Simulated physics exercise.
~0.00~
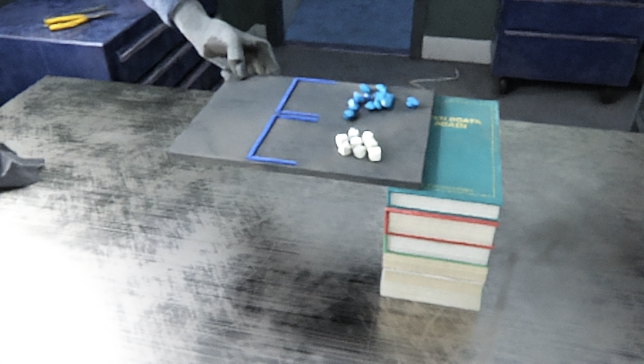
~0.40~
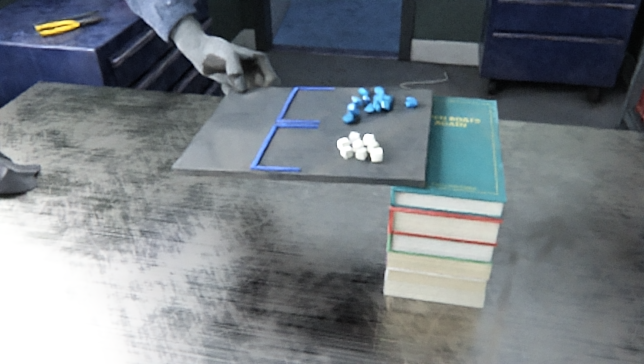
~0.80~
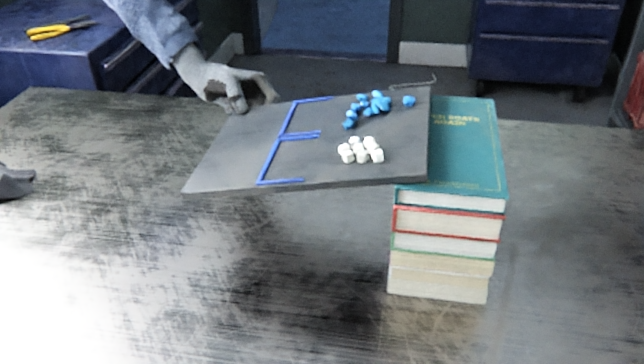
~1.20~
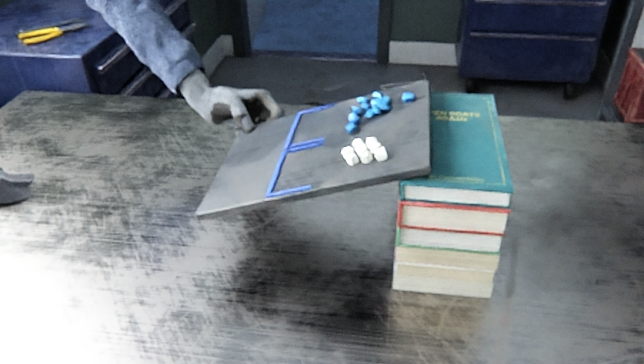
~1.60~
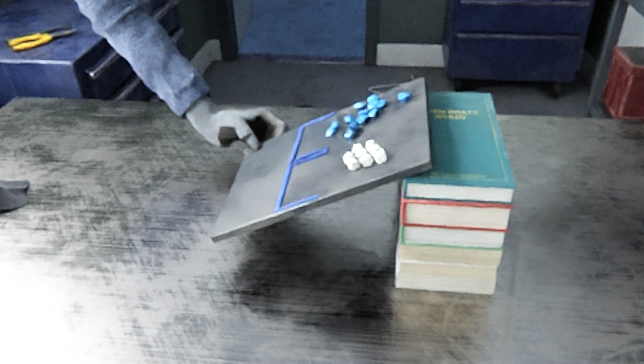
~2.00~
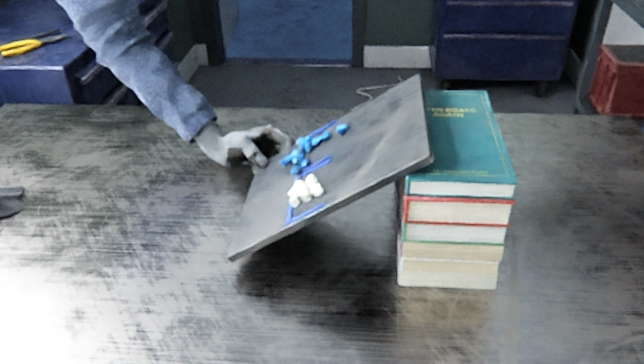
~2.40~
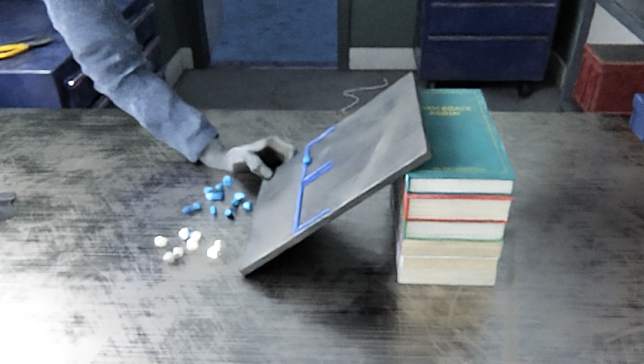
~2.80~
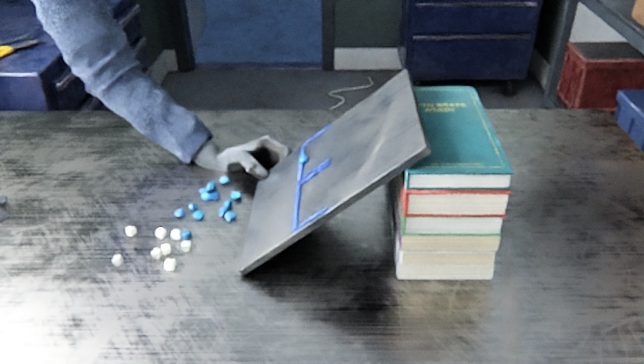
A gloved hand lowered the left end of a board propped on stacked books until it rested on the counter, and the white and blue pieces slid down past the blue strips, scattering onto the counter while one blue piece stayed behind.
